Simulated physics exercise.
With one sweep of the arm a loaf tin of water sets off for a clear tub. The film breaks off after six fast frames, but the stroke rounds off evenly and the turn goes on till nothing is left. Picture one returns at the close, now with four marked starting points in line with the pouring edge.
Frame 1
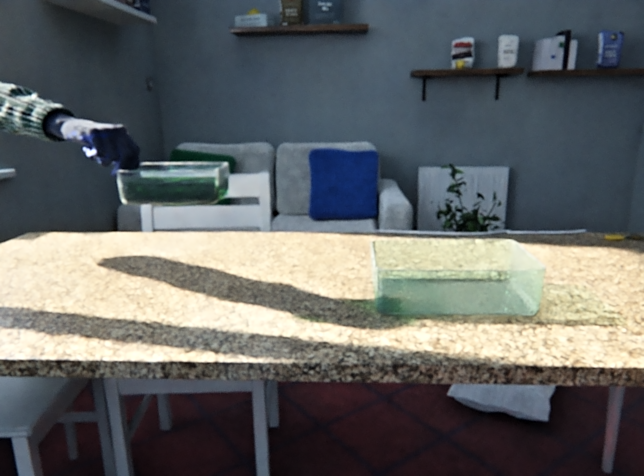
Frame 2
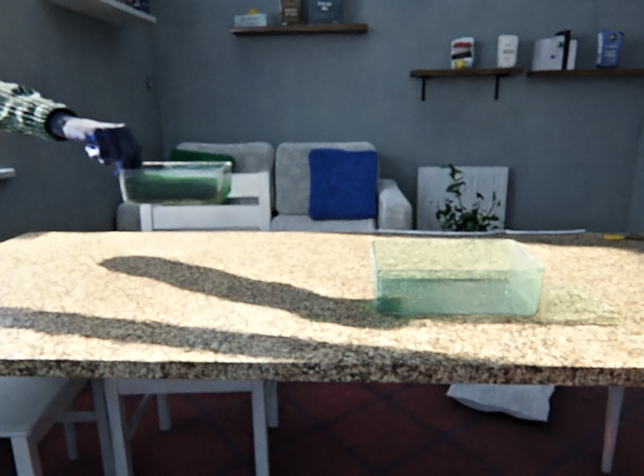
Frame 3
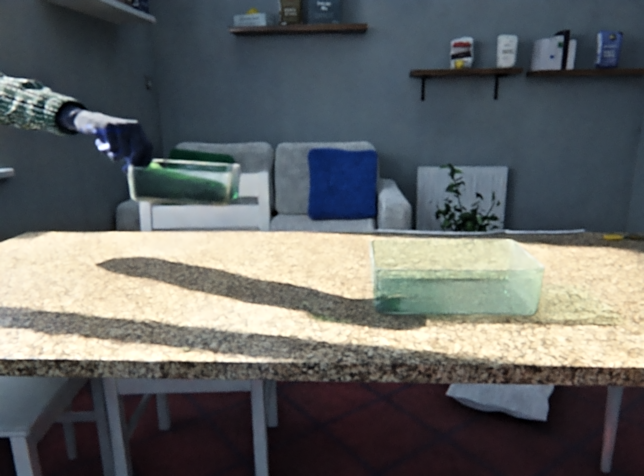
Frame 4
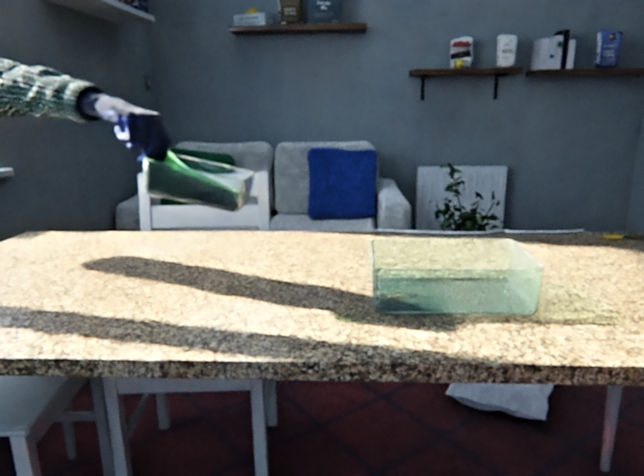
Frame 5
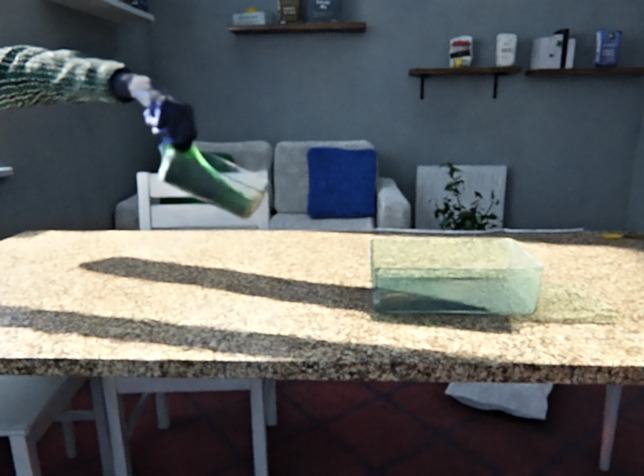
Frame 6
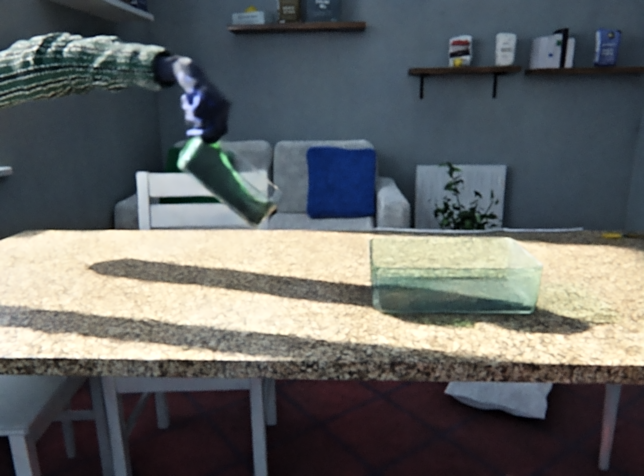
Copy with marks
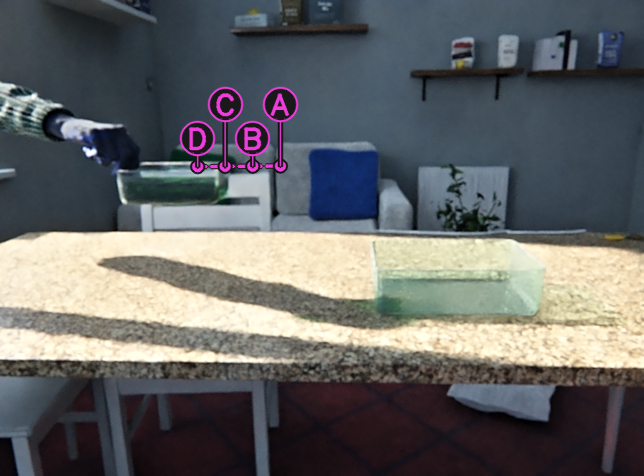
An arm at left moves a container slightly right, tipping it downward beyond a clear tub.
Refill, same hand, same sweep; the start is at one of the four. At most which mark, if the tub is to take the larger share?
Choose A.
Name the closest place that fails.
That would be B.
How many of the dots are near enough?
One of them.
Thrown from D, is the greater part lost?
Yes, it does.
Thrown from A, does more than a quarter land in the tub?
Yes, clearly.
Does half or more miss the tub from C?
Yes.
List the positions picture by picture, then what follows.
Upright, lip at (222, 166); tub from (376, 312) to (538, 313); nothing has left yet.
Upright, lip at (224, 166); nothing has left yet.
Tipped about 4°, lip at (234, 169); nothing has left yet.
Tipped about 12°, lip at (249, 176); water is over the rim, down to (163, 157).
Tipped about 26°, lip at (266, 186); water is over the rim, down to (171, 156).
Tipped about 41°, lip at (280, 199); water is over the rim, down to (182, 168).
On the marked copy, A at (280, 166); B at (252, 166); C at (225, 166); D at (197, 166).
If A is chosen, about 67 % lands in the tub, 25 % falls short and 8 % goes beside or beyond.
If B is chosen, about 30 % lands in the tub, 63 % falls short and 7 % goes beside or beyond.
If C is chosen, about 11 % lands in the tub, 84 % falls short and 5 % goes beside or beyond.
If D is chosen, about 0 % lands in the tub, 98 % falls short.
